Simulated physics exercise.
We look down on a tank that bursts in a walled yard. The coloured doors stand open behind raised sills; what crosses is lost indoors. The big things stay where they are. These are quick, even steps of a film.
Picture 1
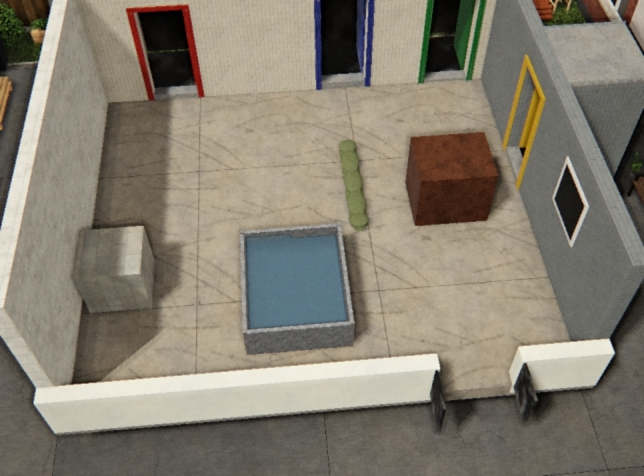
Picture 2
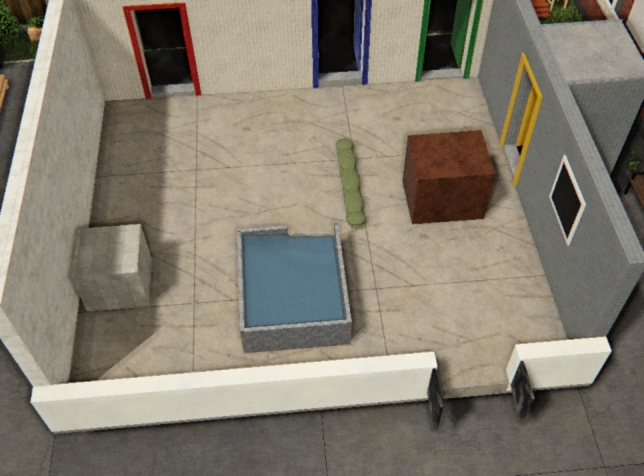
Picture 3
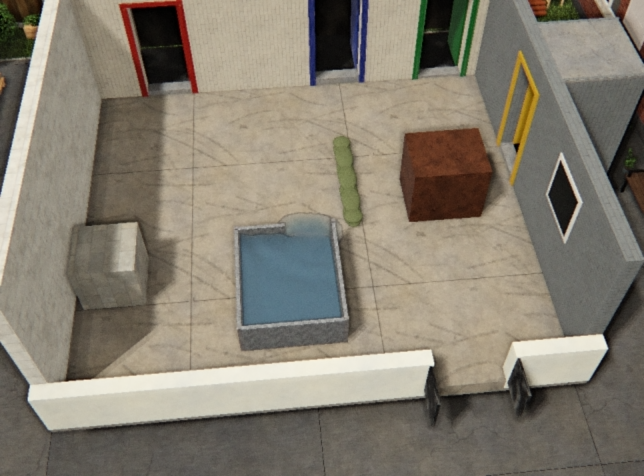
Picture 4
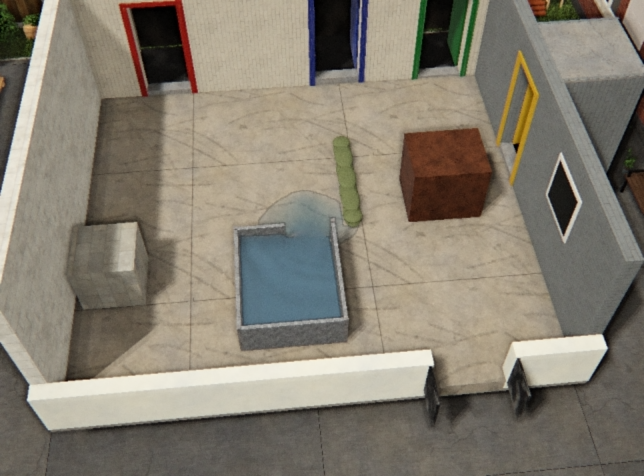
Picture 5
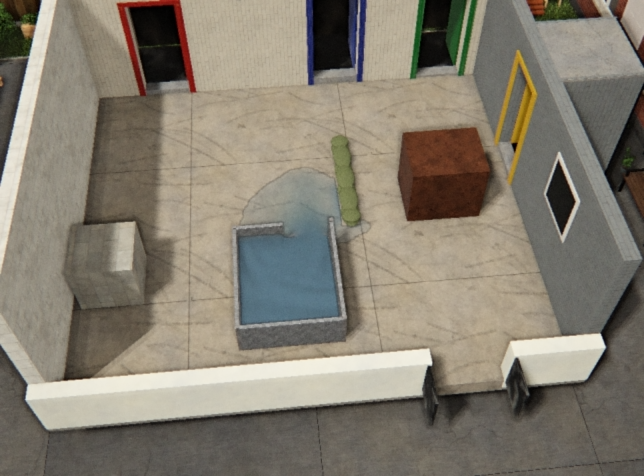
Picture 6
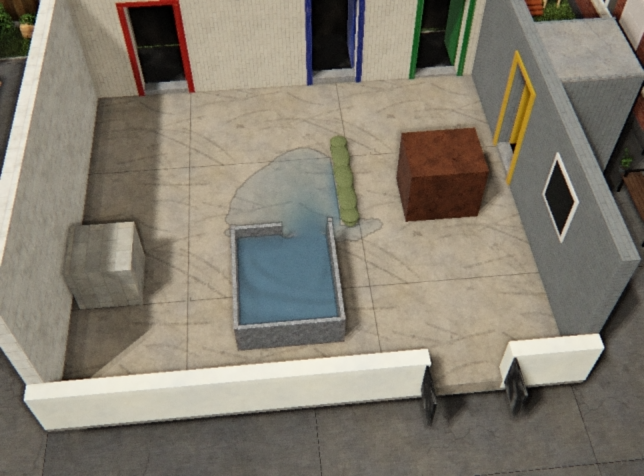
Water breaks through a gap in the far side of a grey-walled tank and spreads across the stone floor of a walled yard, seen from high above. A pale block sits left, a rust-brown block right beyond a row of green bushes, with red, blue and green doorways behind and a yellow one right. The clear sheet fans out toward the back, reaching along the bushes, while the view shifts very slightly.
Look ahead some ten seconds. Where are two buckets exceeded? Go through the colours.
One by one: The red door stays under that; the yellow door stays under that; the green door stays under that; the blue door stays under that.
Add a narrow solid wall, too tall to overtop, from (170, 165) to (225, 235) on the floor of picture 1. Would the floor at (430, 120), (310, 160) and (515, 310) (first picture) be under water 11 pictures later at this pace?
In turn: Free of water, under water, free of water.
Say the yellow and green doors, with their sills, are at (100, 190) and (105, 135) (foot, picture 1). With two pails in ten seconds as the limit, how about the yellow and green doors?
The yellow door holds; the green door lets more in.
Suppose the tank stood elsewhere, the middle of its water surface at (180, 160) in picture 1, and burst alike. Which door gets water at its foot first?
I say the one in red.
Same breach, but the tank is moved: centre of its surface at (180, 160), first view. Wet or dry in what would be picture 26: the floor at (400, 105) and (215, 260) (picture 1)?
In turn: Wet, no water.
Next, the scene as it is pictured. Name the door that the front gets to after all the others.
Last comes the one in yellow.
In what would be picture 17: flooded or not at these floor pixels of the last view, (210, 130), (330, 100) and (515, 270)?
In that order: Wet, wet, dry.
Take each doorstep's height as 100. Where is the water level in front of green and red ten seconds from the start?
Near 80 and 60 in a hundred.
A moment on, water covers 15 % of the floor; the red door not reached, the yellow door not reached, the green door not reached, the blue door not reached.
Next, water covers 20 % of the floor; the red door not reached, the yellow door not reached, the green door not reached, the blue door wet at the sill, nothing in.
Then, water covers 30 % of the floor; the red door wet at the sill, nothing in, the yellow door not reached, the green door wet at the sill, nothing in, the blue door under two buckets in.
Later, water covers 45 % of the floor; the red door wet at the sill, nothing in, the yellow door wet at the sill, nothing in, the green door wet at the sill, nothing in, the blue door under two buckets in.
In the end, water covers 70 % of the floor; the red door wet at the sill, nothing in, the yellow door wet at the sill, nothing in, the green door under two buckets in, the blue door under two buckets in.
